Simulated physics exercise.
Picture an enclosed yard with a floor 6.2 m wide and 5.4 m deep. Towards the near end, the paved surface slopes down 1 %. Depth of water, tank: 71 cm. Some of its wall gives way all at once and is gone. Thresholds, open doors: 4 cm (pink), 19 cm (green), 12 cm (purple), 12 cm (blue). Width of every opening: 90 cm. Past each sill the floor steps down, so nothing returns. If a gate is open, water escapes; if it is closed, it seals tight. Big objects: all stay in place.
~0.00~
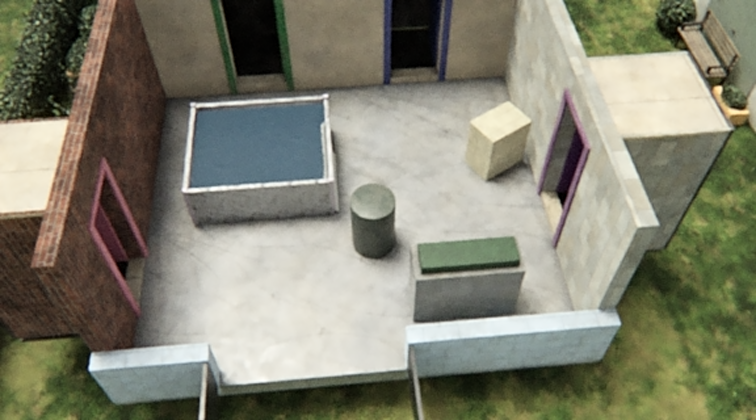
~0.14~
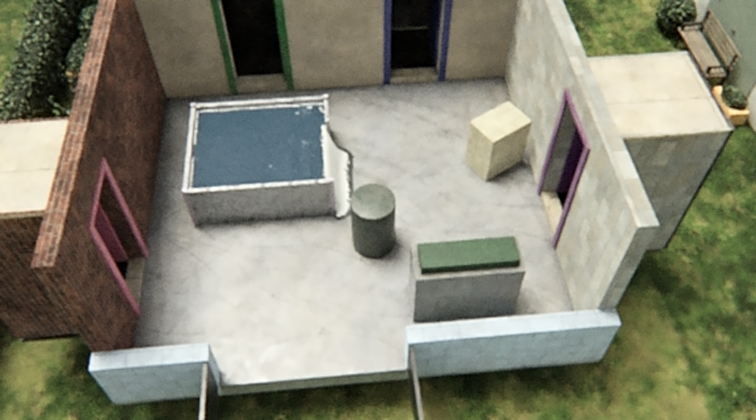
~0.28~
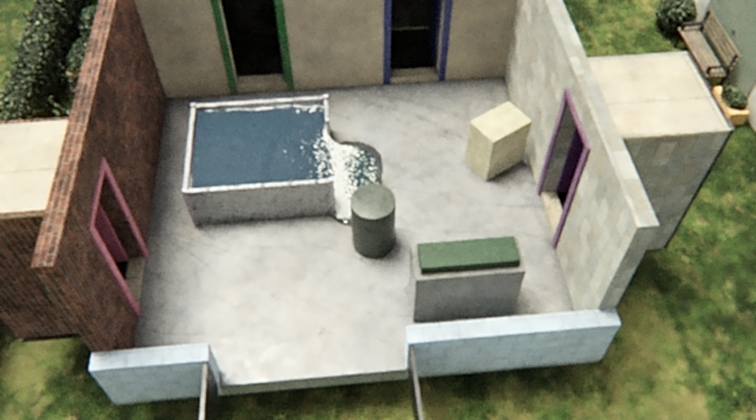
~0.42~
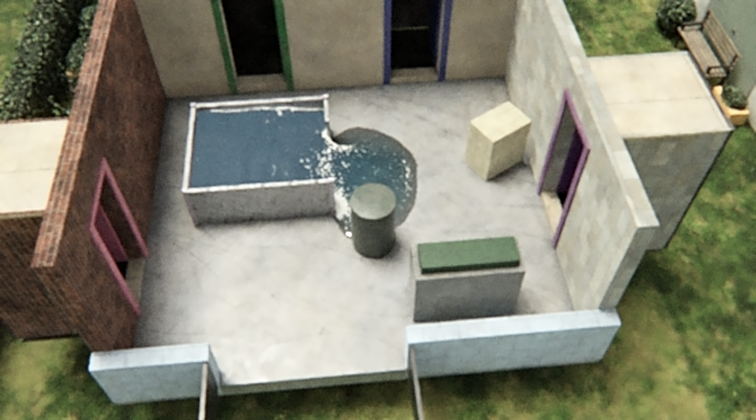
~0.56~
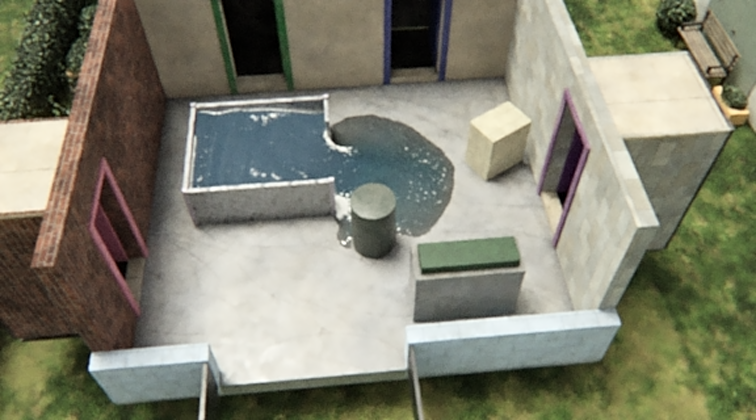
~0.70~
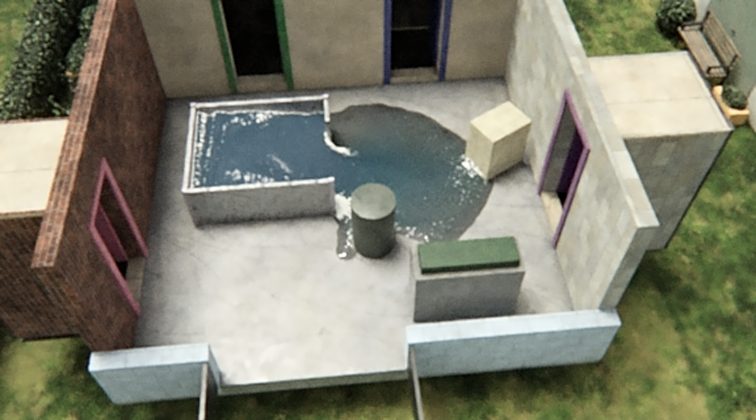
The clip opens on a walled yard with open doorways and a still, raised tank of dark blue water. Part of the tank's right wall gives way, and foaming water pours out past a green cylinder. The pool spreads rightward across the pale floor, reaching the cream block as the tank's level lowers.
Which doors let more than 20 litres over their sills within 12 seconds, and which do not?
In 12 seconds, the pink door lets more through; the green door stays within 20 litres; the purple door lets more through; the blue door stays within 20 litres.
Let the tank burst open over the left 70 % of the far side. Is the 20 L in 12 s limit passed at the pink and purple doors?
Outcome at pink: Exceeded; outcome at purple: Not exceeded.
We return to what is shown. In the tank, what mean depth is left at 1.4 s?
The average depth is around 43 cm.
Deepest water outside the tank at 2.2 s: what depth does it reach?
I'd put it at close to 38 cm.
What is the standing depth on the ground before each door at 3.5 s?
In centimetres, the pink door has 0, the green door 0, the purple door 23 and the blue door 8.
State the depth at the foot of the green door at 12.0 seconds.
It comes to near 6.5 cm.
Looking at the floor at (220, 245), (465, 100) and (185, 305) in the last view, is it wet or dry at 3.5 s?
Untouched, soaked, untouched.
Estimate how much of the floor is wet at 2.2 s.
I'd guess around 40 %.
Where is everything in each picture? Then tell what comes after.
The tank at (260, 145) is whole and still, 71 cm deep, in the first frame.
The front is at (347, 213), 0.7 m from the gap at (329, 171); 0.3 m2 of floor is under water; 71 cm left at the back of the tank, in the second frame.
Water pours out at (329, 173) and has run 0.9 m, to a hidden place; typically 12 cm deep outside, 71 cm at the tank's back, in the third frame.
The front is at (411, 163), 1.4 m from the gap at (329, 174); 2.2 m2 of floor is under water; 71 cm left at the back of the tank, in the fourth frame.
Water pours out at (329, 174) and has run 2.0 m, to (447, 165); typically 7 cm deep outside, 67 cm at the tank's back, in the fifth frame.
The front is at (488, 185), 2.6 m from the gap at (329, 174); 5.4 m2 of floor is under water; 60 cm left at the back of the tank, in the sixth frame.
After 1.4 s water covers 35 % of the floor and is deepest (36 cm) near (345, 193); pink door not reached, green door not reached, purple door 9 cm at the sill, 16 L in, blue door 4 cm at the sill, 0 L in.
After 2.2 s water covers 40 % of the floor and is deepest (38 cm) near (502, 82); pink door not reached, green door not reached, purple door 24 cm at the sill, 129 L in, blue door 4 cm at the sill, 0 L in.
After 3.5 s water covers 50 % of the floor and is deepest (31 cm) near (578, 337); pink door not reached, green door not reached, purple door 23 cm at the sill, 252 L in, blue door 8 cm at the sill, 0 L in.
After 7.0 s water covers 95 % of the floor and is deepest (19 cm) near (566, 338); pink door 6 cm at the sill, 4 L in, green door 2 cm at the sill, 0 L in, purple door 12 cm at the sill, 300 L in, blue door 8 cm at the sill, 0 L in.
After 12.0 s water covers 95 % of the floor and is deepest (10 cm) near (213, 357); pink door 9 cm at the sill, 56 L in, green door 7 cm at the sill, 0 L in, purple door 8 cm at the sill, 301 L in, blue door 4 cm at the sill, 0 L in.
